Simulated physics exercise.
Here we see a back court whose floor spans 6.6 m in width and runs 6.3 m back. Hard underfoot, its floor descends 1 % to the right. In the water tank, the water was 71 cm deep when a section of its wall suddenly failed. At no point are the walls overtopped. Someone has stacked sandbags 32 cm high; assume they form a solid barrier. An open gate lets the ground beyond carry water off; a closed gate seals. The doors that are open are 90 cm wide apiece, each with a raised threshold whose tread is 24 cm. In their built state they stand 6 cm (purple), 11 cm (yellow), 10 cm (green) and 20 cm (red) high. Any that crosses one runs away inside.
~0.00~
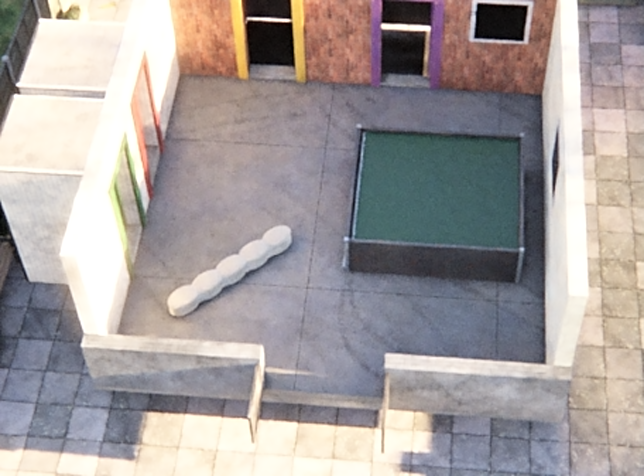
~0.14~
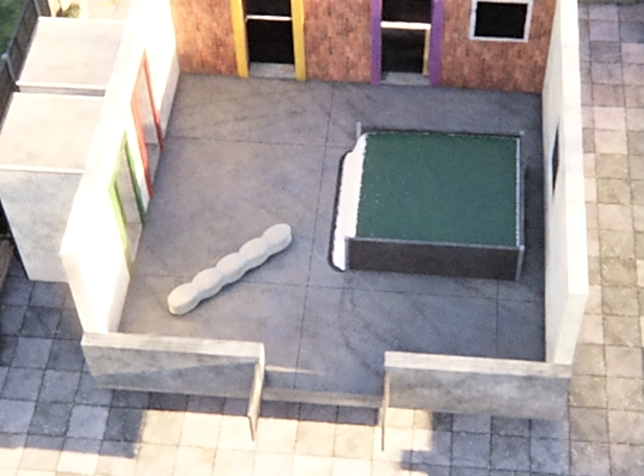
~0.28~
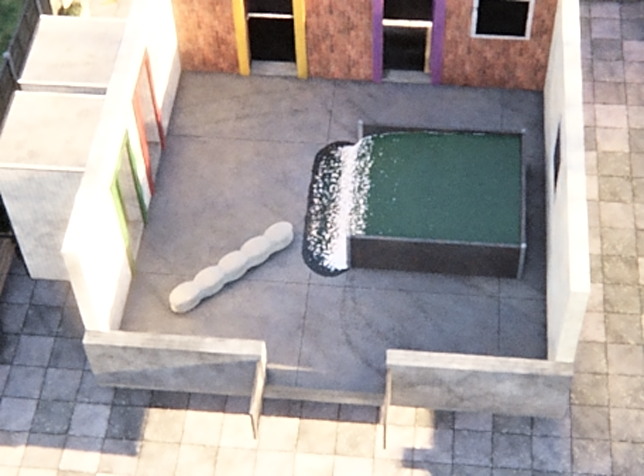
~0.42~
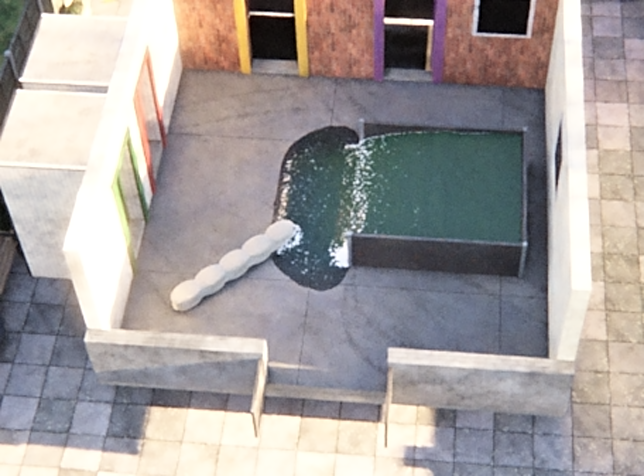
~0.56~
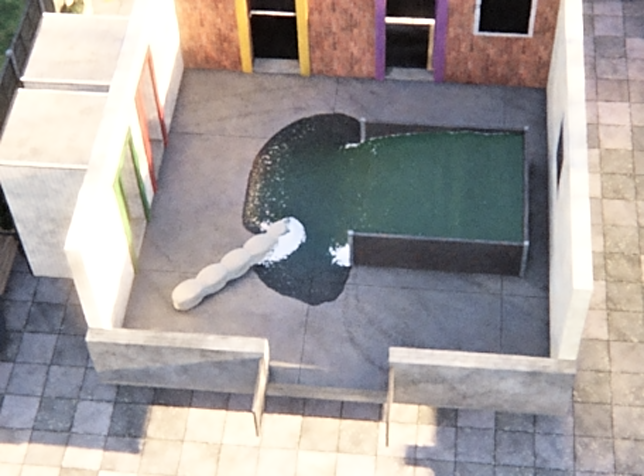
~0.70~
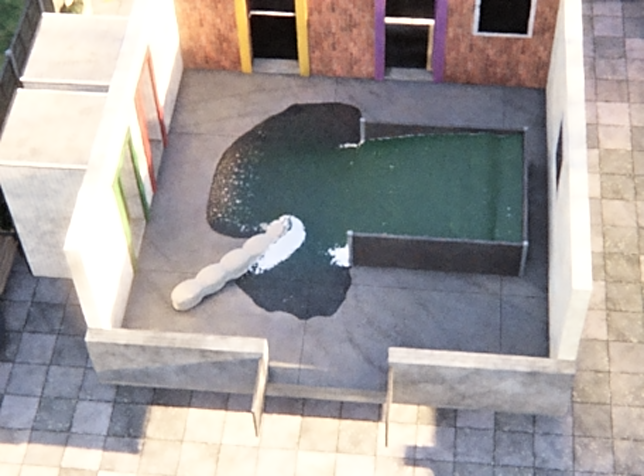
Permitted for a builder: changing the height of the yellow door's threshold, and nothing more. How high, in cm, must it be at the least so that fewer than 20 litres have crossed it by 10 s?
At least roughly 15 cm high.
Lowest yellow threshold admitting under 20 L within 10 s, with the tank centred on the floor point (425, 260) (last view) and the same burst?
New minimum height: Approx. 21 cm.
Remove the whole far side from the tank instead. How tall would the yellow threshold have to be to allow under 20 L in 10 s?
Then 8.5 cm.
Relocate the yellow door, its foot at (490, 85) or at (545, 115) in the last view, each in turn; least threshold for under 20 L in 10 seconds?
About 15 cm for the first and 19 cm for the second.
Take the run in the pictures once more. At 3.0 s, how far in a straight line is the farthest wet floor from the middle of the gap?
4.8 metres.
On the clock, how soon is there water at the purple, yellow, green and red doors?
Door purple: 4.0 seconds; door yellow: 1.2 seconds; door green: 1.2 seconds; door red: 1.0 seconds.
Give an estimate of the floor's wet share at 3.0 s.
55 %.
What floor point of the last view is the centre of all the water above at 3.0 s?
Centre of the water: Approx. (289, 203) px.
After 1.4 s water covers 45 % of the floor, deepest (43 cm) near (157, 178); 4 cm at the yellow door, 0 litres in over its 11 cm threshold.
After 3.0 s water covers 55 % of the floor, deepest (46 cm) near (182, 74); 18 cm at the yellow door, 2 litres in over its 11 cm threshold.
After 10.0 s water covers 95 % of the floor, deepest (17 cm) near (542, 228); 8 cm at the yellow door, 64 litres in over its 11 cm threshold.
At the yellow door as built, the water arrived by 1.3 s and peaked near 21 cm at 3.4 s.
With a threshold of 13.5 cm, 33 litres would have come in within the 10 s; with 18.5 cm, 8 litres. So under 20 litres takes about 15 cm.
